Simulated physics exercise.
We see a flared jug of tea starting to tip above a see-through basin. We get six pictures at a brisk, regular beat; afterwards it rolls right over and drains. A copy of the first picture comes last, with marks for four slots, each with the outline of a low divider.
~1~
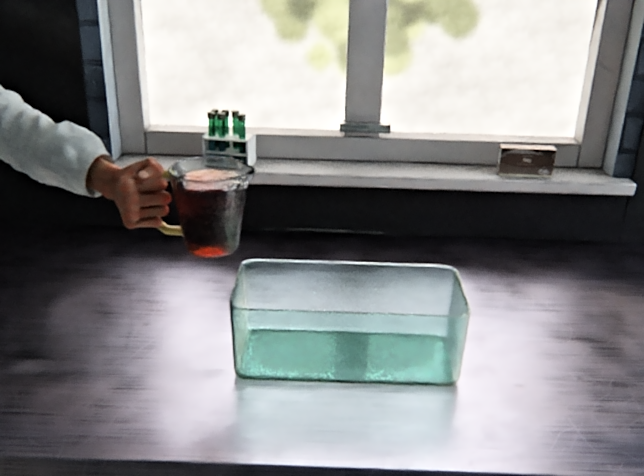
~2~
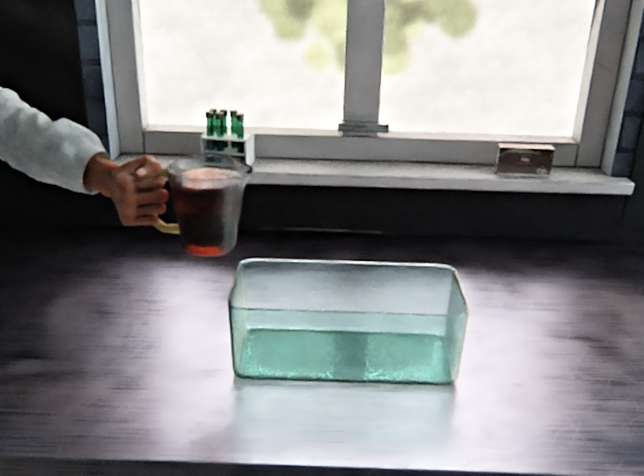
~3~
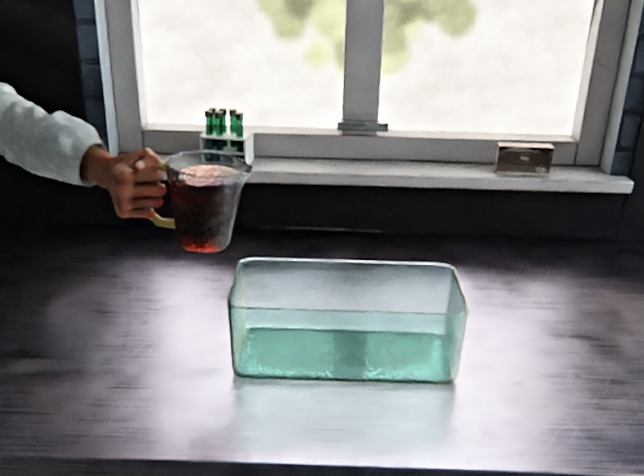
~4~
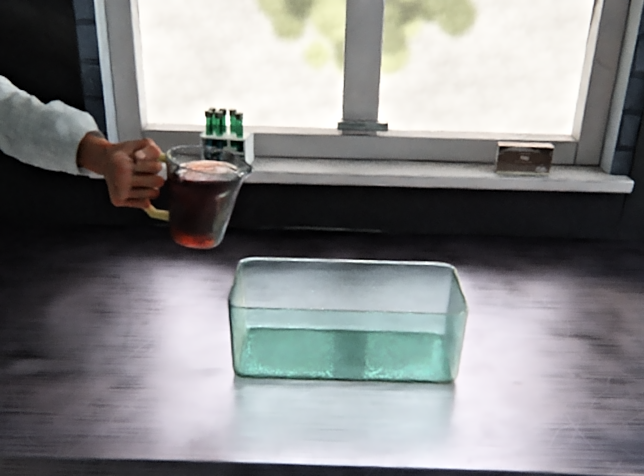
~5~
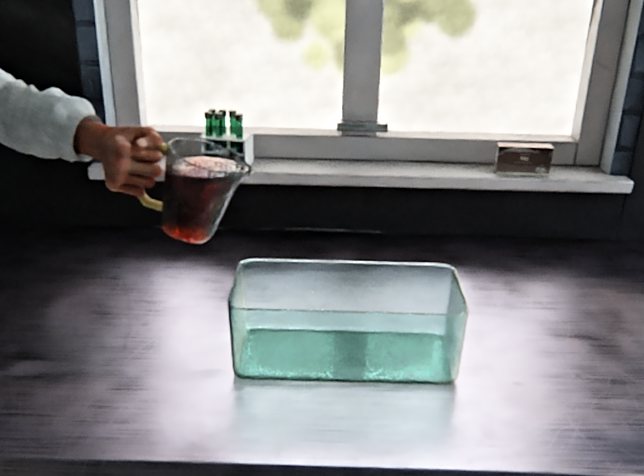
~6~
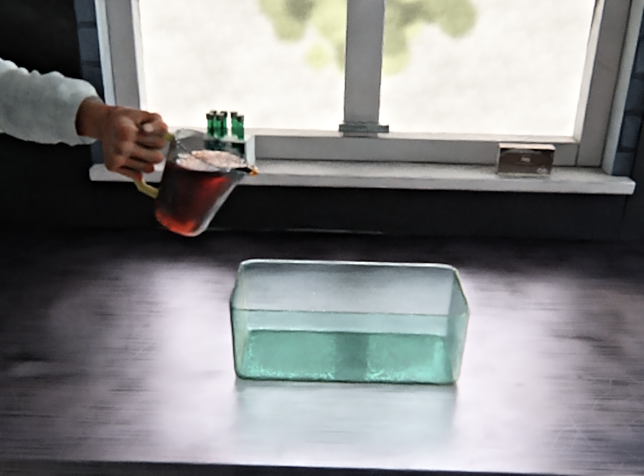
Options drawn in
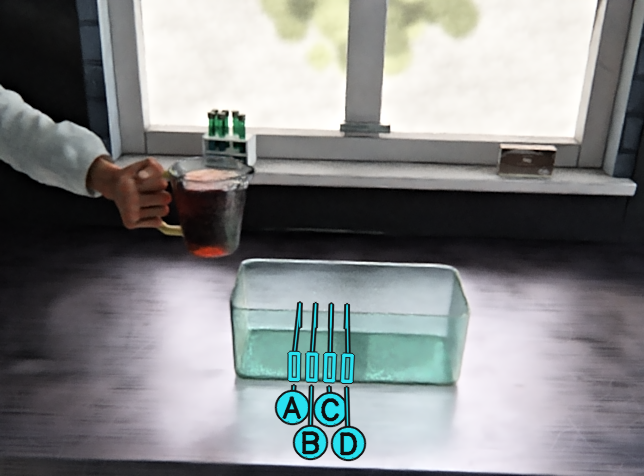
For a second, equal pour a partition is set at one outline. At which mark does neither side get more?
The best place is C.
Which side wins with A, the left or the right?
More ends on the right.
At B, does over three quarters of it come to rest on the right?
Yes.
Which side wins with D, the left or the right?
More ends on the left.
On the marked copy, A at (293, 385); B at (311, 386); C at (329, 387); D at (346, 387).
If A is chosen, about 5 % ends left of the wall and 94 % right of it.
If B is chosen, about 12 % ends left of the wall and 87 % right of it.
If C is chosen, about 46 % ends left of the wall and 51 % right of it; 3 % is lost outside.
If D is chosen, about 91 % ends left of the wall and 6 % right of it; 3 % is lost outside.
